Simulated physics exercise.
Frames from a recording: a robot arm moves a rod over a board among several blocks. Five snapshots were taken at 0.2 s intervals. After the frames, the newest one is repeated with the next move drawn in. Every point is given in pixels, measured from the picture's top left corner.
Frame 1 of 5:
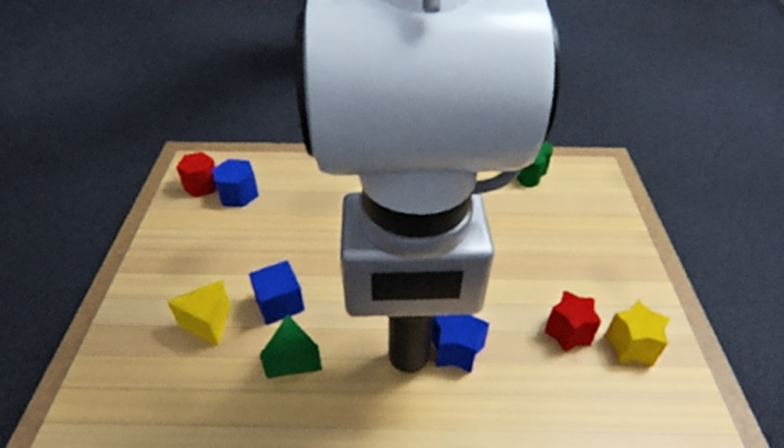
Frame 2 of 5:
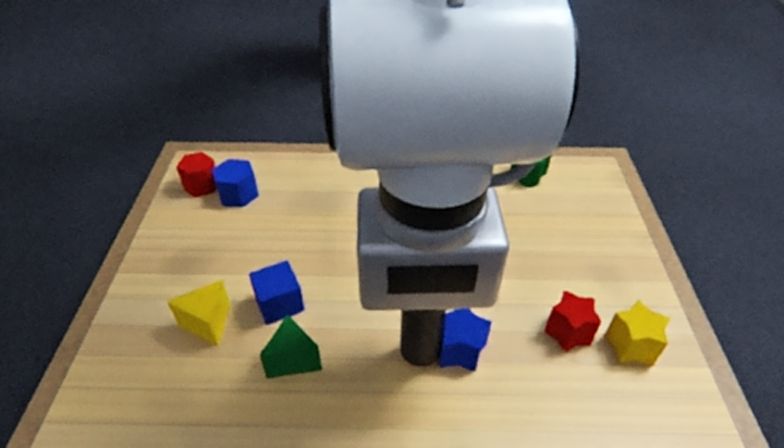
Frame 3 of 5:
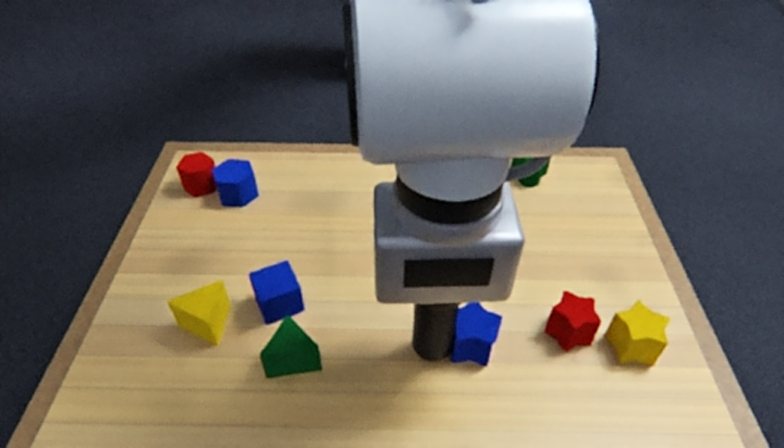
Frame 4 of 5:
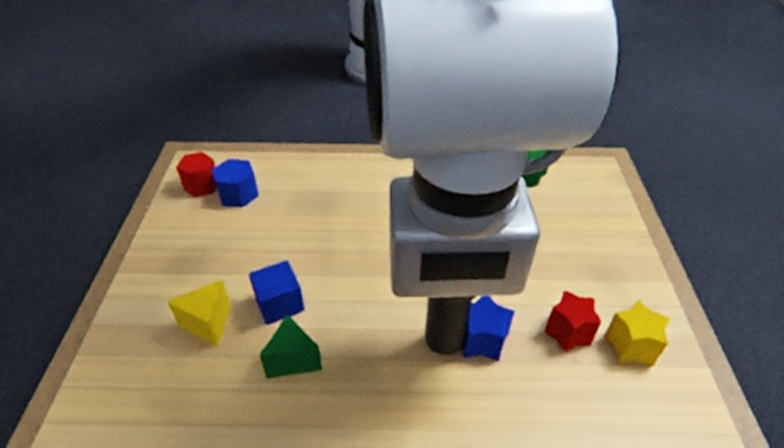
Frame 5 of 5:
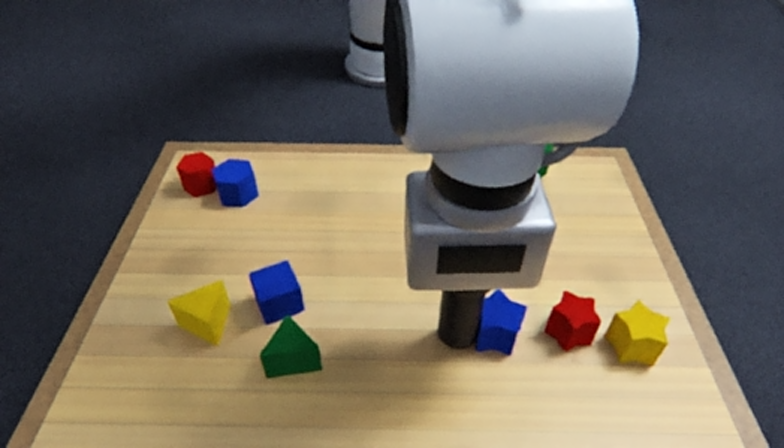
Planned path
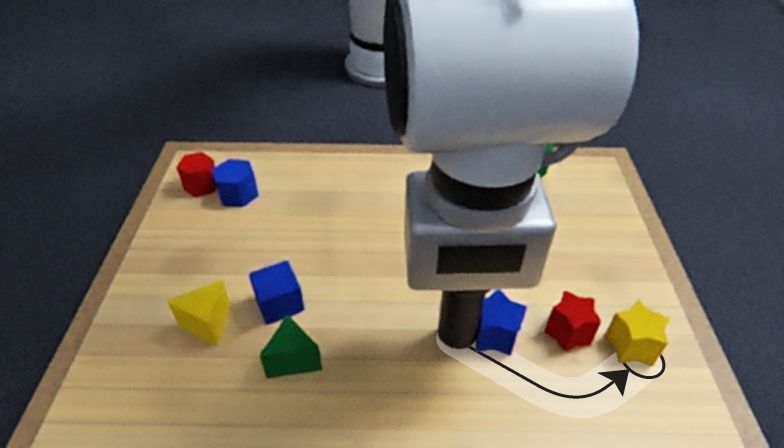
A robot arm slowly pushed a blue star-shaped block to the right and slightly away with its dark rod, closing some of the gap to the red star, while the other blocks stayed still.
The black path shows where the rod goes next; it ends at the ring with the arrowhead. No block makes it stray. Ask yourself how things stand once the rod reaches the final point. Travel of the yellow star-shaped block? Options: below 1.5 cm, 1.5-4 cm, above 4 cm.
Once the path ends, it will sit 1.5 to 4 cm from where it is now.
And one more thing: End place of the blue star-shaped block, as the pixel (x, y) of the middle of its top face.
It should be at about (530, 314).
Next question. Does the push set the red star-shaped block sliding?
Answer: No.
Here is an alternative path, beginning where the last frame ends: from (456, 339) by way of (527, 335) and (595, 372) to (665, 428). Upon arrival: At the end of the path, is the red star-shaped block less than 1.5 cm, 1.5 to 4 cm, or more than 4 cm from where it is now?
The distance will be above 4 cm.
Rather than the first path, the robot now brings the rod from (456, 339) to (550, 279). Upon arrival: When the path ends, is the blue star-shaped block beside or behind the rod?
Going by the path, yes.
The line goes from (456, 339) via (520, 375) and (592, 395), ending at (642, 359).
What follows on the original path. One third of the way, rod (522, 368); blue star-shaped block (530, 314), turned 55° anticlockwise.
Two thirds of the way, rod (596, 388); blue star-shaped block (530, 314), turned 55° anticlockwise.
At the end, rod (647, 352); blue star-shaped block (530, 314), turned 55° anticlockwise; red star-shaped block unmoved; yellow star-shaped block (660, 298), turned 20° anticlockwise.
